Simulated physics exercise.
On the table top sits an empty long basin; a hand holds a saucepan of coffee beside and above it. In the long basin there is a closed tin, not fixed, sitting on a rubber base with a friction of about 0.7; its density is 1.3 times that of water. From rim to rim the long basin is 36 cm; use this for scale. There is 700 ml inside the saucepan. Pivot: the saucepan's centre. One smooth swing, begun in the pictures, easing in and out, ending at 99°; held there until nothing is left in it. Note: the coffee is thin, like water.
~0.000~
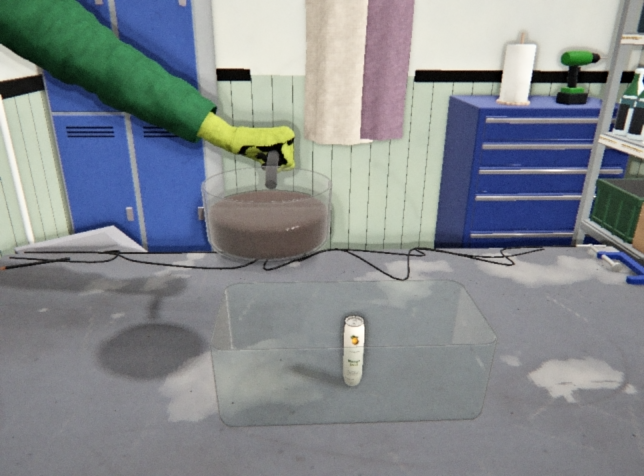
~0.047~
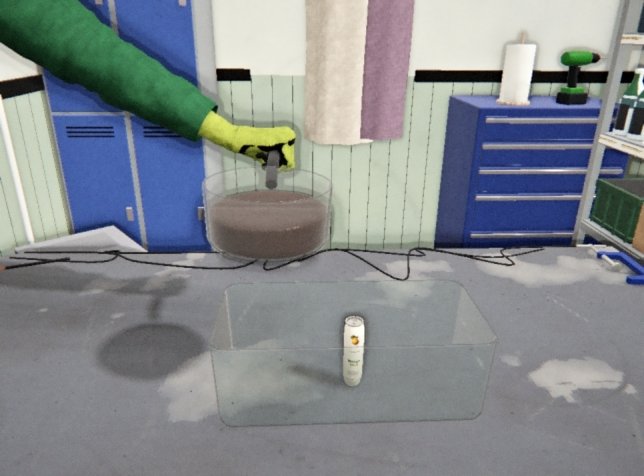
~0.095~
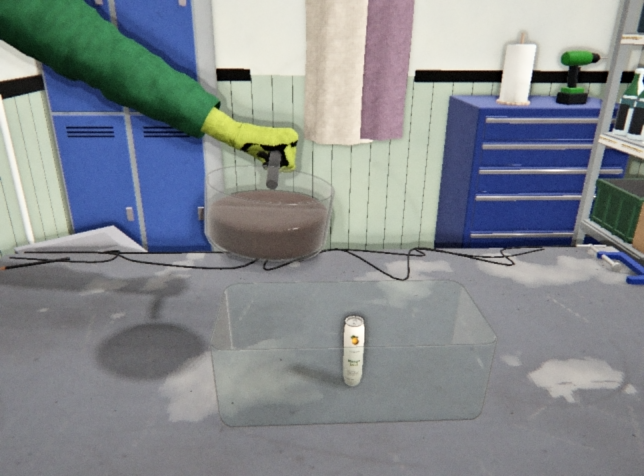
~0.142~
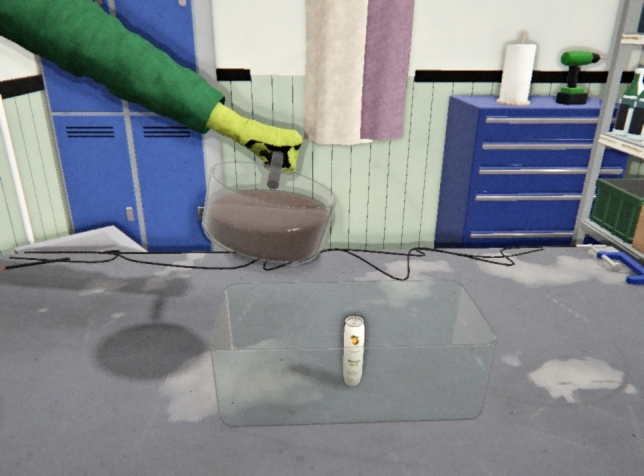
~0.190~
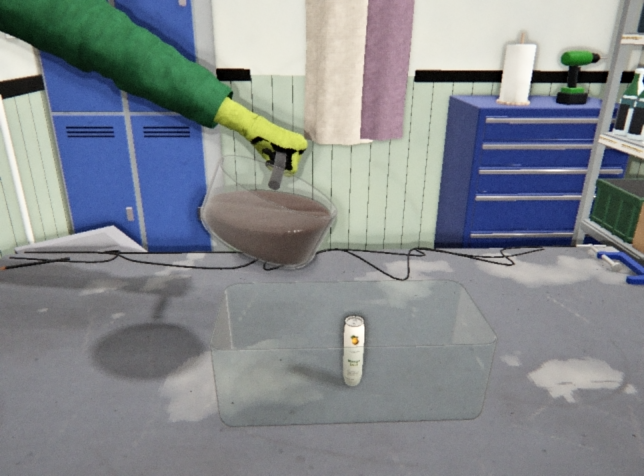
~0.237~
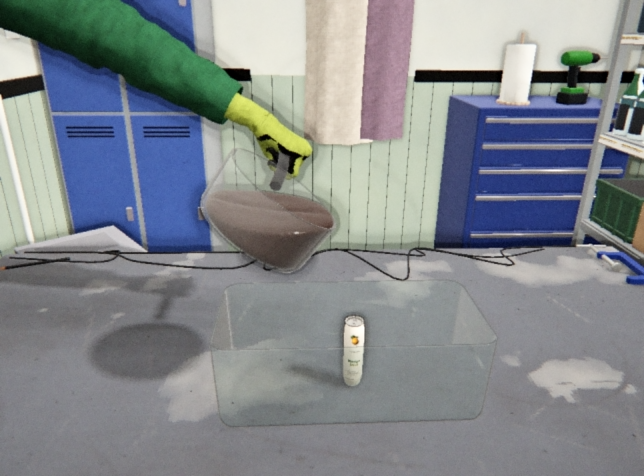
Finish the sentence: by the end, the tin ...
By the end, the tin is still upright.
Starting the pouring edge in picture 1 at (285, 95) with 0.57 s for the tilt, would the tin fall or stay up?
Result: Tin tipped over.
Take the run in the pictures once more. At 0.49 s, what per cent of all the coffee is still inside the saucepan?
Still held: Roughly 28 % of the total.
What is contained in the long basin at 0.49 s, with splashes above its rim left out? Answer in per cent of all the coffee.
I'd put it near 24 percent.
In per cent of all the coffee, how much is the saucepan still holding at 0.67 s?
About 10 % is still there.
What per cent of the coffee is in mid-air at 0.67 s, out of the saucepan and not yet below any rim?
Some 7 % is up in the air.
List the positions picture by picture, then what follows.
In the first picture, it leans 0°; its right rim is at (331, 184); the coffee meets the walls at (209, 208) and (328, 206); the long basin's rim runs from (218, 314) to (478, 309); the tin's top is at (354, 324).
In the second picture, it leans 2°; its right rim is at (332, 186); the coffee meets the walls at (209, 207) and (328, 207).
In the third picture, it leans 7°; its right rim is at (333, 191); the coffee meets the walls at (209, 205) and (328, 209).
In the fourth picture, it leans 14°; its right rim is at (335, 200); the coffee meets the walls at (208, 205) and (329, 210).
In the fifth picture, it leans 25°; its right rim is at (336, 211); the coffee meets the walls at (206, 201) and (331, 212).
In the sixth picture, it leans 37°; its right rim is at (334, 224); the coffee meets the walls at (206, 196) and (328, 213); 1 per cent is over the edge.
After 0.49 s the tilt is 94° and 28 per cent is still to pour; the tin stands where it began.
After 0.67 s the tilt is 99° and 10 per cent is still to pour; the tin stands where it began.
After 0.86 s the tilt is 99° and 2 per cent is still to pour; the tin stands 1 cm from where it began.
After 1.07 s the tilt is 99° and 0 per cent is still to pour; the tin stands 1 cm from where it began.
In the end the tin stands 1 cm from where it began.
